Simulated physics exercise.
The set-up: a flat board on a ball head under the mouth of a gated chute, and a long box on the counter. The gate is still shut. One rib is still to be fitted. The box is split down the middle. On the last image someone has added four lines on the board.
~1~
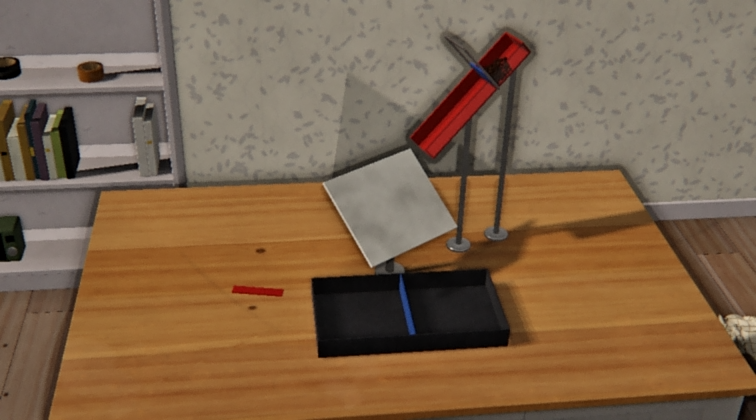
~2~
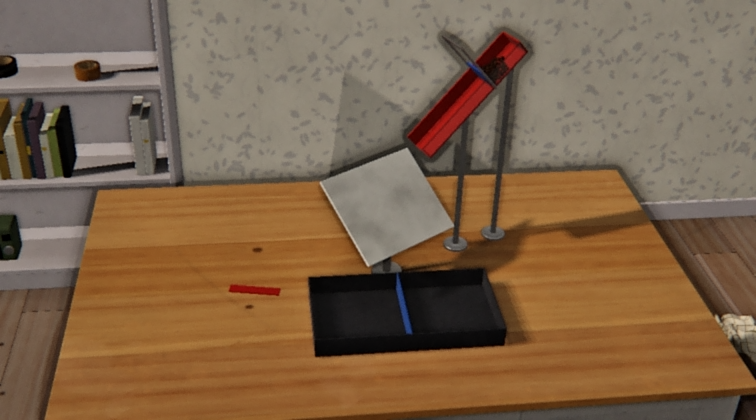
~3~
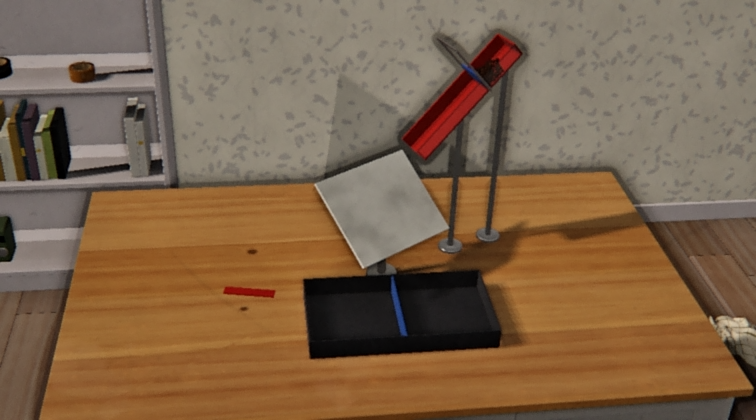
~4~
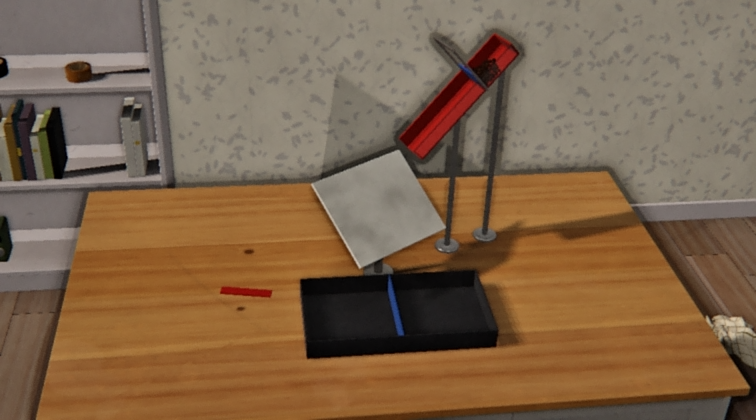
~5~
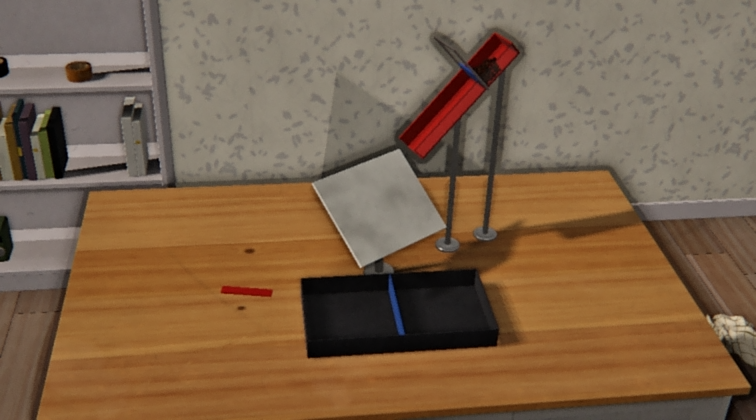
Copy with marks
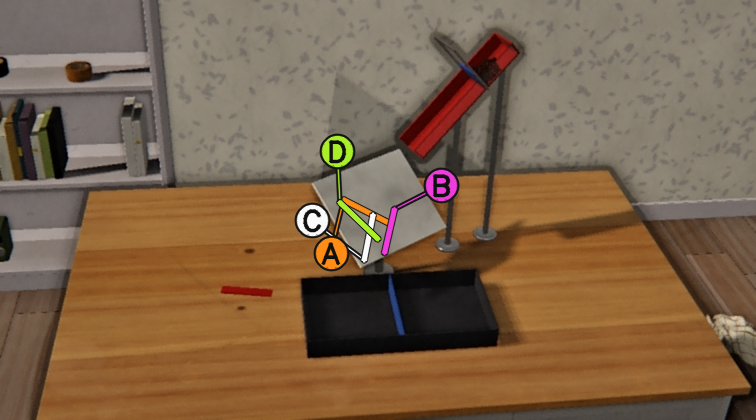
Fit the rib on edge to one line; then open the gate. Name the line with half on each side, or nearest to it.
Choose C.
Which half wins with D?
More lands on the right.
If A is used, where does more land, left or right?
The right half.
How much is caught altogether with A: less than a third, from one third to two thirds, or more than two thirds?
More than two thirds.
On the marked copy, line A from (343, 199) to (389, 223); line B from (394, 209) to (384, 252); line C from (373, 214) to (364, 260); line D from (339, 202) to (377, 238).
For line A, of what is caught, none at all in the left half, the whole lot in the right.
For line B, of what is caught, all but a few in the left half, a small share in the right.
For line C, of what is caught, close to half in the left half, close to half in the right.
For line D, of what is caught, a small share in the left half, the bulk in the right.
